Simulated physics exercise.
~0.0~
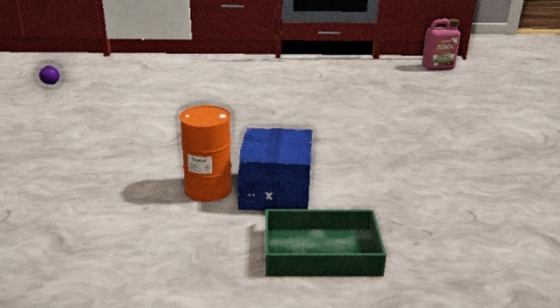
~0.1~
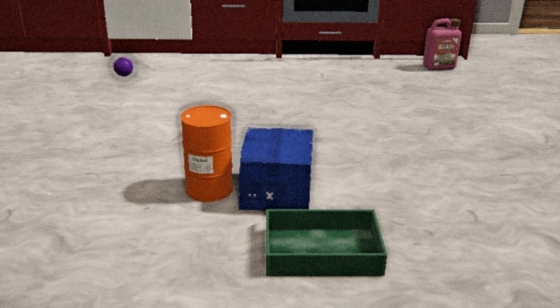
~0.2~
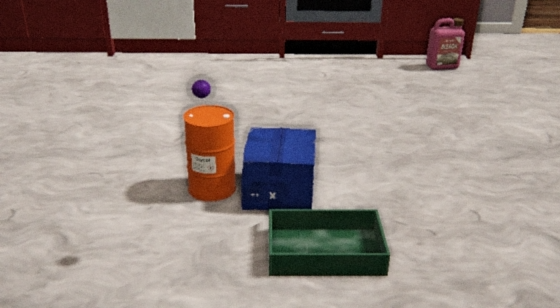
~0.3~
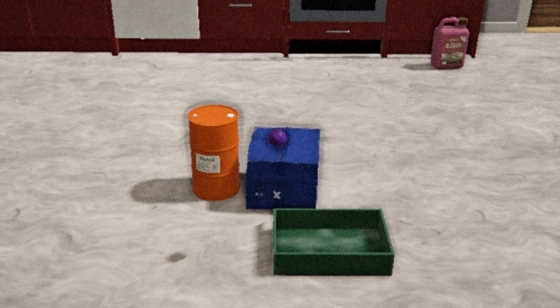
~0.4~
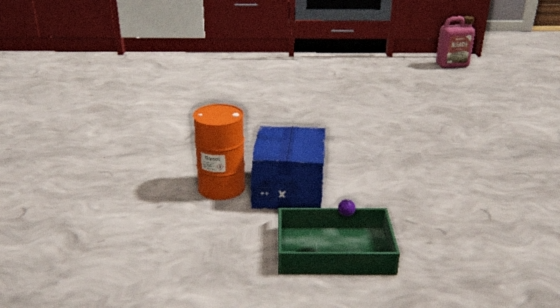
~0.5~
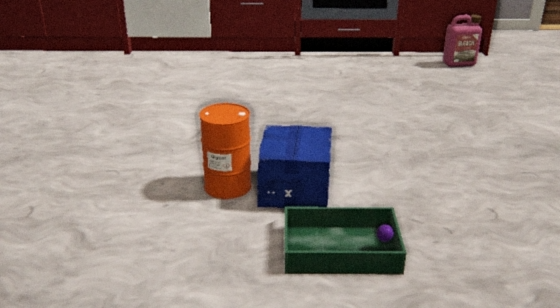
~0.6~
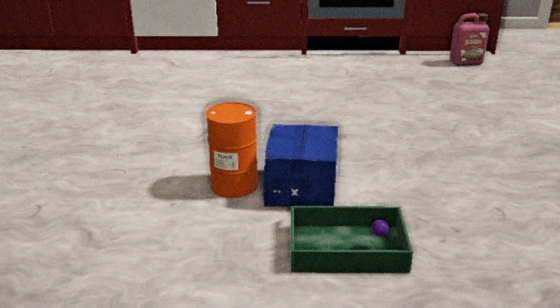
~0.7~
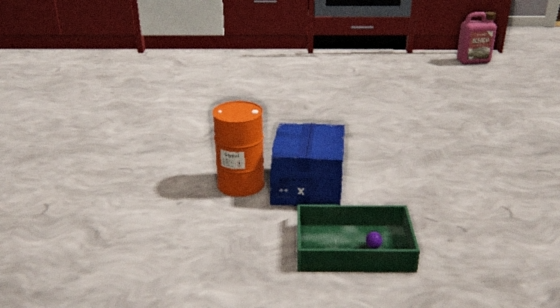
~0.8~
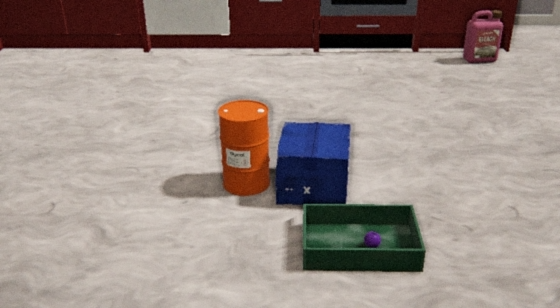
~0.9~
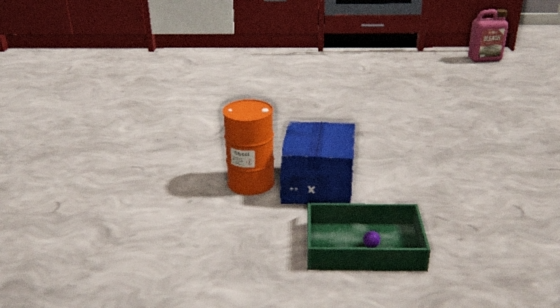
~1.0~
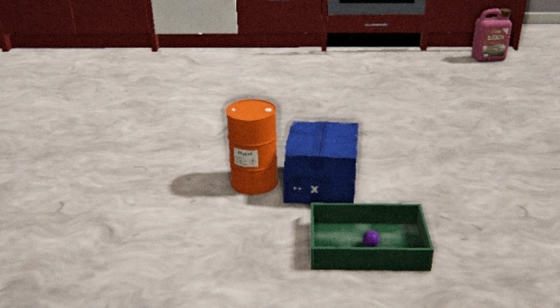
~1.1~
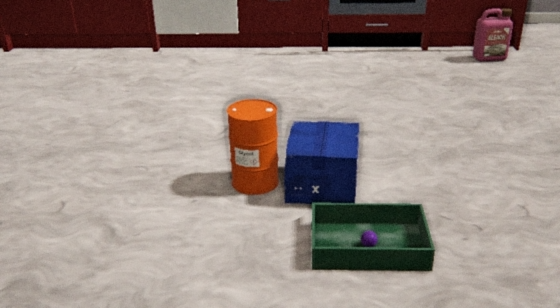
A small purple onion flies in from the left of a room with a pale marbled floor, seen from slightly above, with dark red cabinets and an oven along the back. An orange canister stands near the middle beside a blue parcel, an open green box sits in front, and a pink jug rests at the back right. The onion passes above the canister, crosses the parcel and drops into the box toward its right side. It shifts slightly left and settles there, while the canister and parcel stay put as the view pans gently left.
